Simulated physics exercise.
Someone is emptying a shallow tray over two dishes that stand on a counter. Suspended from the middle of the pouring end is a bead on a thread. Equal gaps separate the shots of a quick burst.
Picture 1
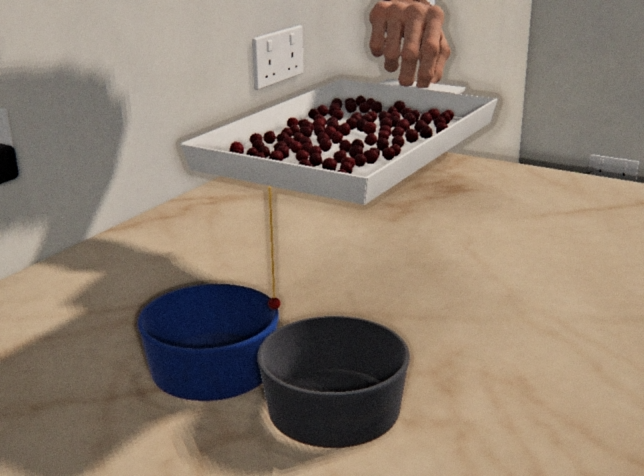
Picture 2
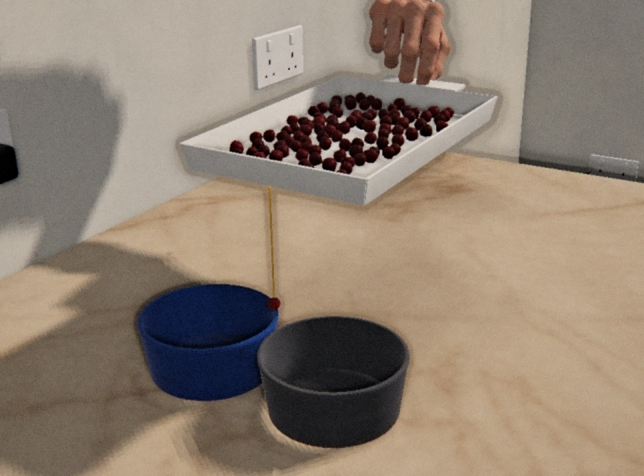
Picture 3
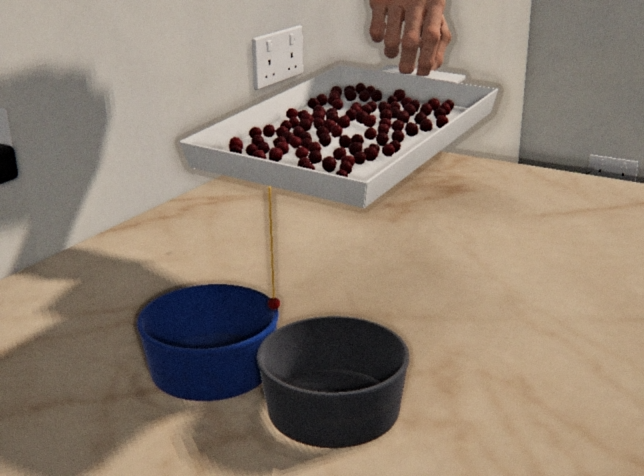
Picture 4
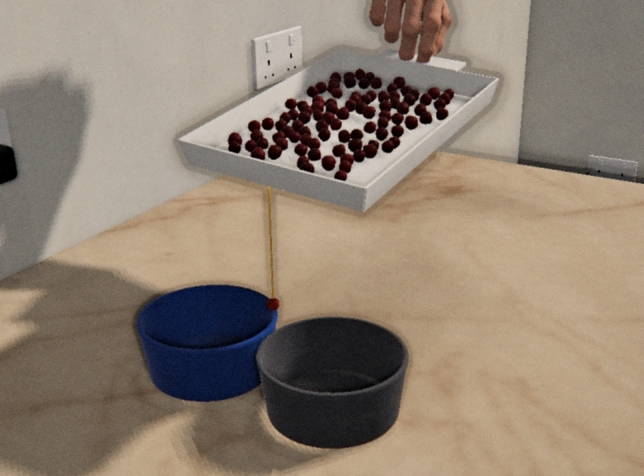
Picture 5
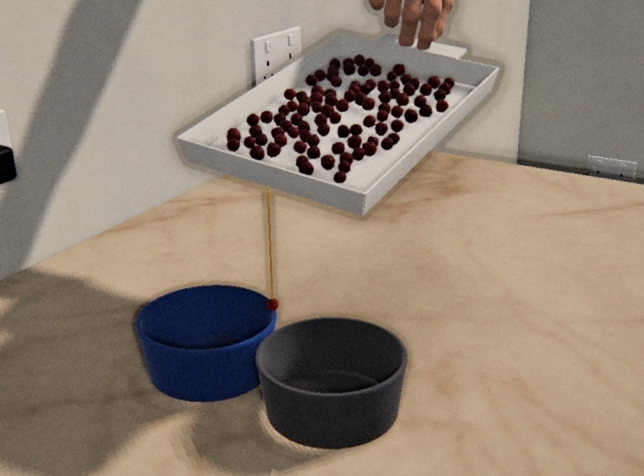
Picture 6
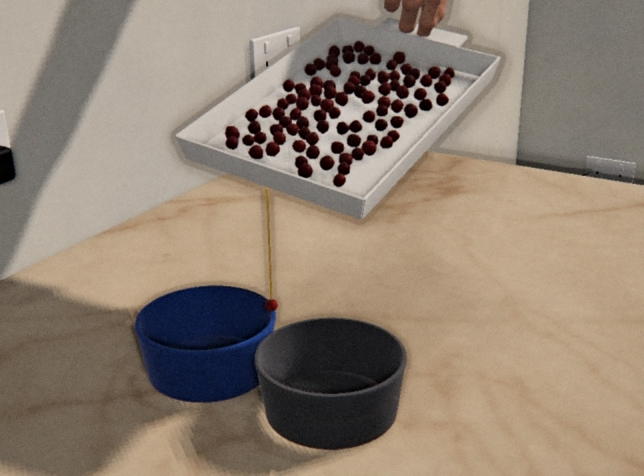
A hand holds the far end of a shallow white tray of dark red dried cherries above a pale, marbled counter, seen from slightly above, with sockets on the grey wall behind. Below stand a blue dish at left and a dark grey dish at right, a red bead hanging on a thread near them. The tray's far end rises steadily while its near edge gradually tips lower at the right corner.
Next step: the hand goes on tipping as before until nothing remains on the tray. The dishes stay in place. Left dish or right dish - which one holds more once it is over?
The fuller one at the end is the dish on the right, no doubt.
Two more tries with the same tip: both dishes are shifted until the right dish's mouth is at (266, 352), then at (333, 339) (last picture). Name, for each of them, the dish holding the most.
For the first position it is the one at right; for the second, the one at right.
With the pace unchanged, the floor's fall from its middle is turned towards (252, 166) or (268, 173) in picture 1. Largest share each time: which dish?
The leftmost dish, then the leftmost dish.
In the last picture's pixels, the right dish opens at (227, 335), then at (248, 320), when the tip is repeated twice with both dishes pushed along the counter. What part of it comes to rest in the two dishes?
In turn about 0 and about 0 percent.
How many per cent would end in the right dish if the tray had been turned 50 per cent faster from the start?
Roughly 100 %.
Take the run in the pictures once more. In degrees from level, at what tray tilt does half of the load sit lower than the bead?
Angle: Approx. 110 degrees.
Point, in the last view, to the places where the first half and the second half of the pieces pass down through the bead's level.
At (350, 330) for the first part, then at (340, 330) for the others.
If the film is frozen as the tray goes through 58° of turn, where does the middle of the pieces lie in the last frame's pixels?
Roughly (347, 156).
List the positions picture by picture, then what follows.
In the first picture, corners of the pouring end (188, 143) and (364, 175), level; middle of the load (344, 130), dried cherries; left dish (166, 367); right dish (294, 411); bead on its thread (274, 303).
In the second picture, corners of the pouring end (188, 142) and (364, 176), level; middle of the load (344, 128).
In the third picture, corners of the pouring end (188, 141) and (364, 179), tipped barely, lowest at the right corner; middle of the load (344, 122).
In the fourth picture, corners of the pouring end (186, 139) and (364, 184), tipped a little, lowest at the right corner; middle of the load (343, 114).
In the fifth picture, corners of the pouring end (185, 136) and (363, 189), tipped a little, lowest at the right corner; middle of the load (342, 106).
In the sixth picture, corners of the pouring end (184, 135) and (362, 194), tipped clearly, lowest at the right corner; middle of the load (342, 99); left dish (164, 369); right dish (292, 413).
Just after the last frame, tray tipped steeply; almost all on the tray; just a few in the air.
A moment on, tray tipped right over; almost all on the tray; about a tenth in the right dish; just a few in the air.
Further on, tray tipped past a quarter turn; almost all in the right dish; just a few outside both.
When it is over, tray tipped past a quarter turn; almost all in the right dish; not one in the left dish; just a few outside both.
